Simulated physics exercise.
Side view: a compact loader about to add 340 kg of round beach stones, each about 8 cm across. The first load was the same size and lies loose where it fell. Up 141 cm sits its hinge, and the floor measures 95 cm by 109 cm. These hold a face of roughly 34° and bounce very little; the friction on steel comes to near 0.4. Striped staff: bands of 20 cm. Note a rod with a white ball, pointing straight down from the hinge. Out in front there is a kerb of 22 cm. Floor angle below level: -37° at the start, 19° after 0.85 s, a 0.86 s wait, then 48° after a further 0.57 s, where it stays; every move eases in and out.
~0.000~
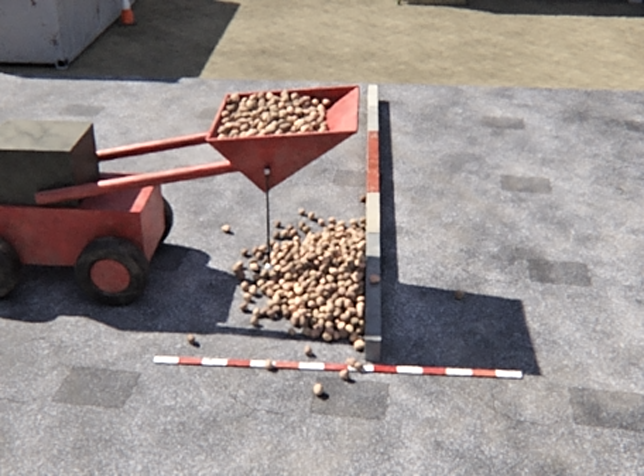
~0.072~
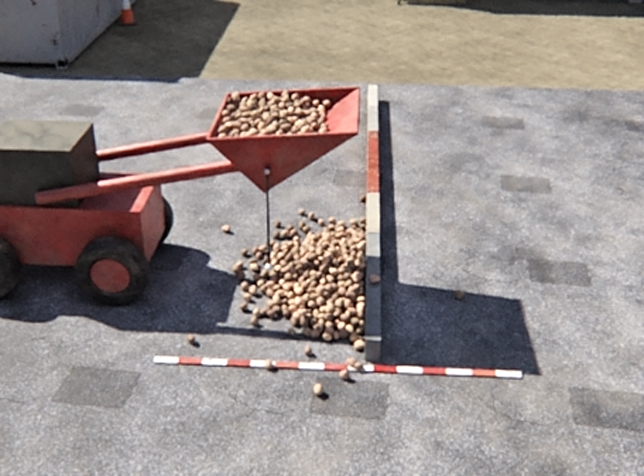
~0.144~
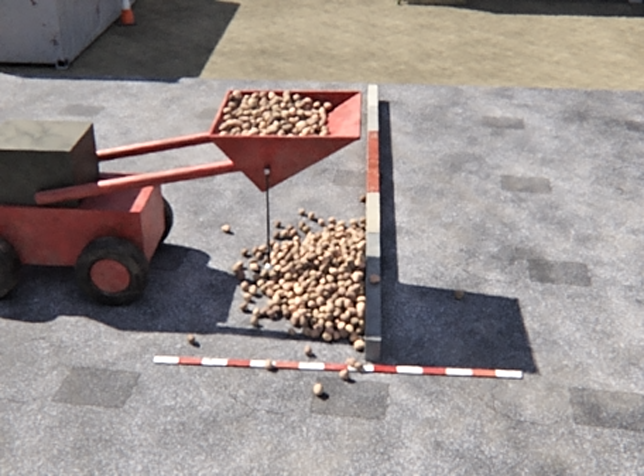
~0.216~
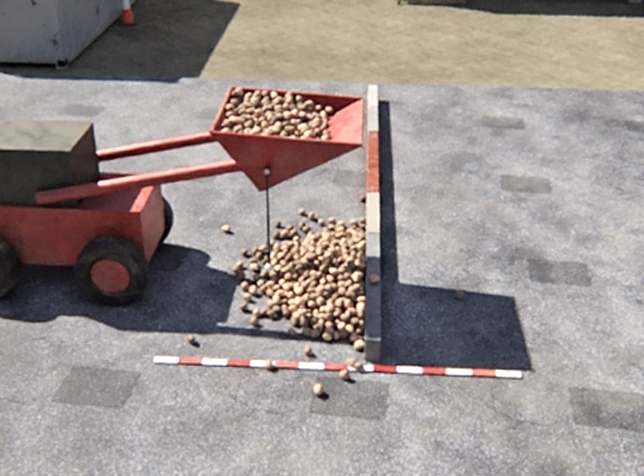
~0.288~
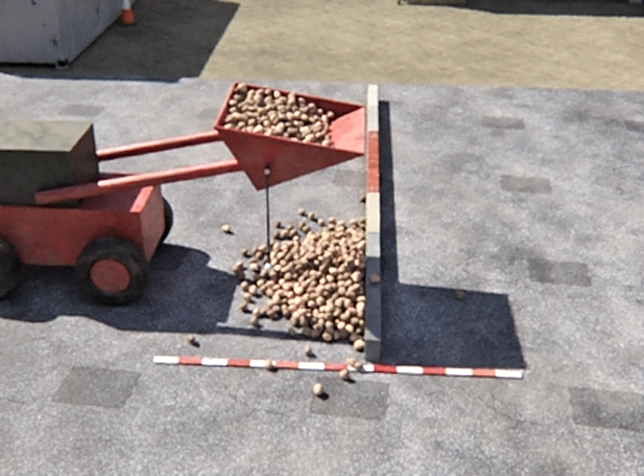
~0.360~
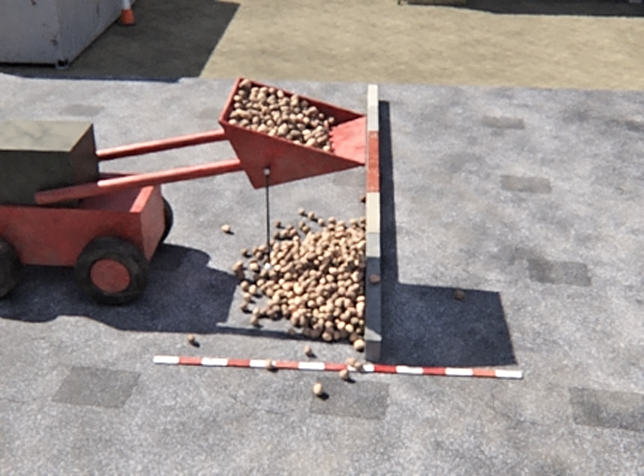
A red loader's raised bucket, heaped with round stones, slowly tilted forward toward the right, its front edge dipping beside an upright striped post, while the loose pile on the ground below stayed still.
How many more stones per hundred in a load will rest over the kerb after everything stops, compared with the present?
I would say 69 per hundred.
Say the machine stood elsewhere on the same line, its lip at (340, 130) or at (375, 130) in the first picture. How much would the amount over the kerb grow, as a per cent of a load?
First some 55, then 85 per cent.
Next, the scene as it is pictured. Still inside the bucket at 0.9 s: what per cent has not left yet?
Some 100 percent, roughly.
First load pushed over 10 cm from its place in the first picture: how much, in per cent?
0 %.
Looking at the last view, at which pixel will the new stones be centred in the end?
I'd put their centre close to (403, 274).
After 0.6 s the floor is at 10°; in per cent of one load, 100 in the bucket, 100 on this side of the kerb; the foremost stones are at (375, 276).
After 0.9 s the floor is at 19°; in per cent of one load, 100 in the bucket, 100 on this side of the kerb; the foremost stones are at (375, 276).
After 2.7 s the floor is at 48°; in per cent of one load, 0 in the bucket, 131 on this side of the kerb, 69 over the kerb; the foremost stones are at (569, 298).
After 5.3 s the floor is at 48°; in per cent of one load, 0 in the bucket, 131 on this side of the kerb, 69 over the kerb; the foremost stones are at (574, 298). Net gain over the kerb, 69.
